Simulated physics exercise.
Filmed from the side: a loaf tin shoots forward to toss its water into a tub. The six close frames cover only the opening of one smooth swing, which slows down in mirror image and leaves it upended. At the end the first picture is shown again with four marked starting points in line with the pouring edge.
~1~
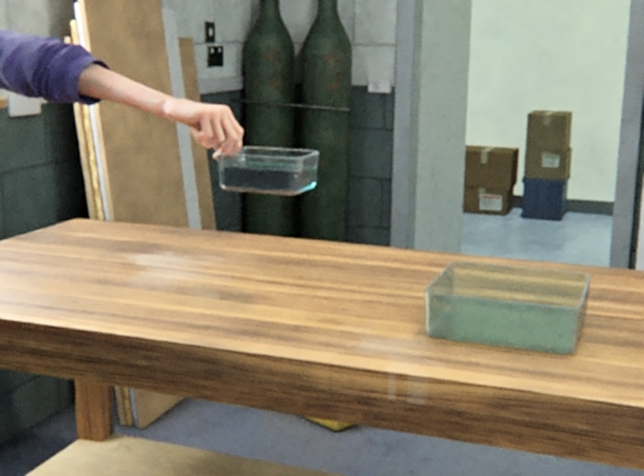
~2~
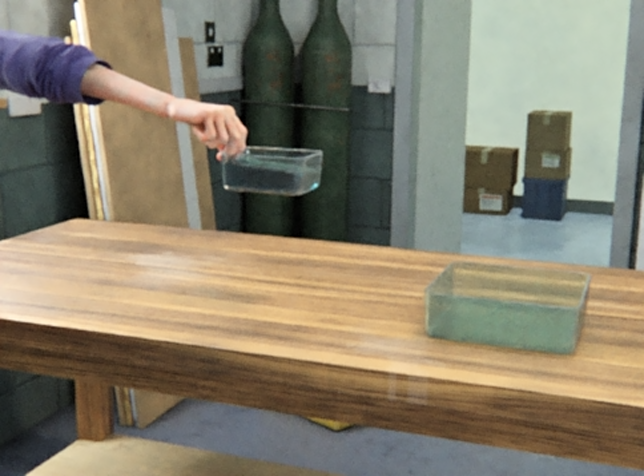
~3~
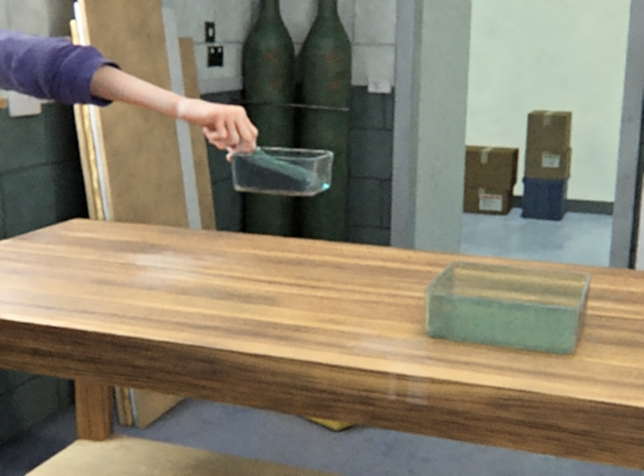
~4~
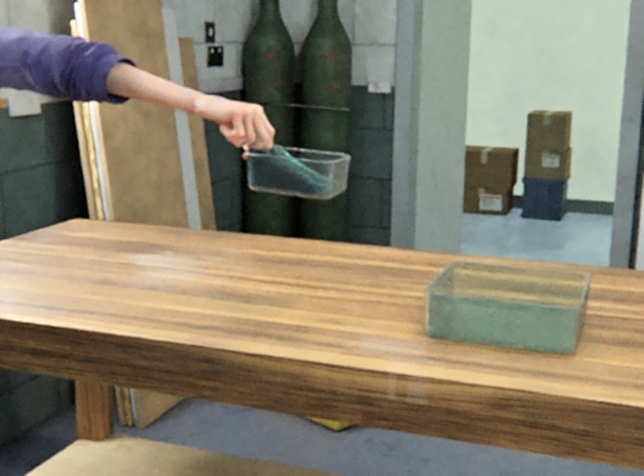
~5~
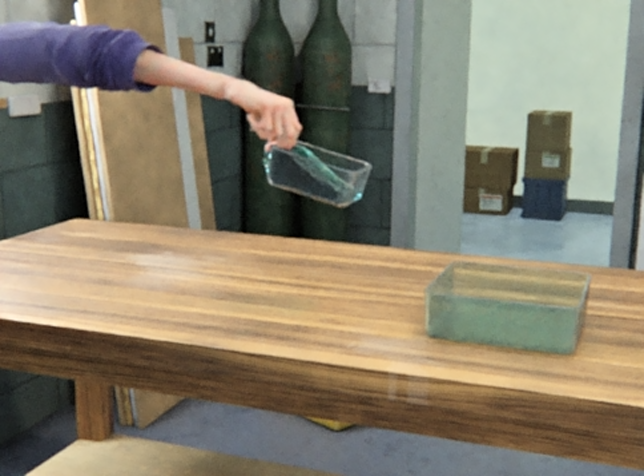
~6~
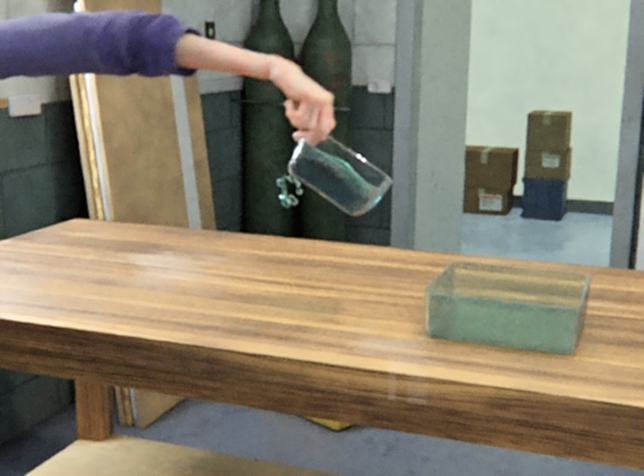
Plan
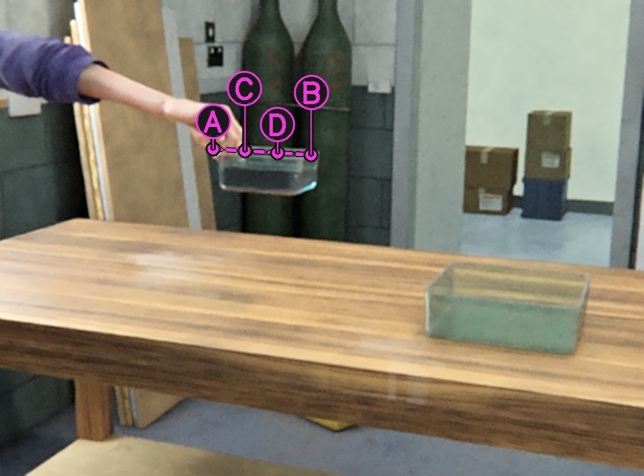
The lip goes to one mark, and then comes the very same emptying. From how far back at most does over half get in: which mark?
Use place D.
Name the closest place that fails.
C.
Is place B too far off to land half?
No.
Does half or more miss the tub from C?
Yes, it does.
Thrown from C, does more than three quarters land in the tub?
No, less.
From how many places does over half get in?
Two.
On the marked copy, A at (213, 149); B at (311, 154); C at (244, 150); D at (277, 152).
Choosing A, about 0 % lands in the tub, 98 % falls short.
Choosing B, about 72 % lands in the tub, 13 % falls short and 15 % goes beside or beyond.
Choosing C, about 28 % lands in the tub, 64 % falls short and 8 % goes beside or beyond.
Choosing D, about 63 % lands in the tub, 26 % falls short and 11 % goes beside or beyond.
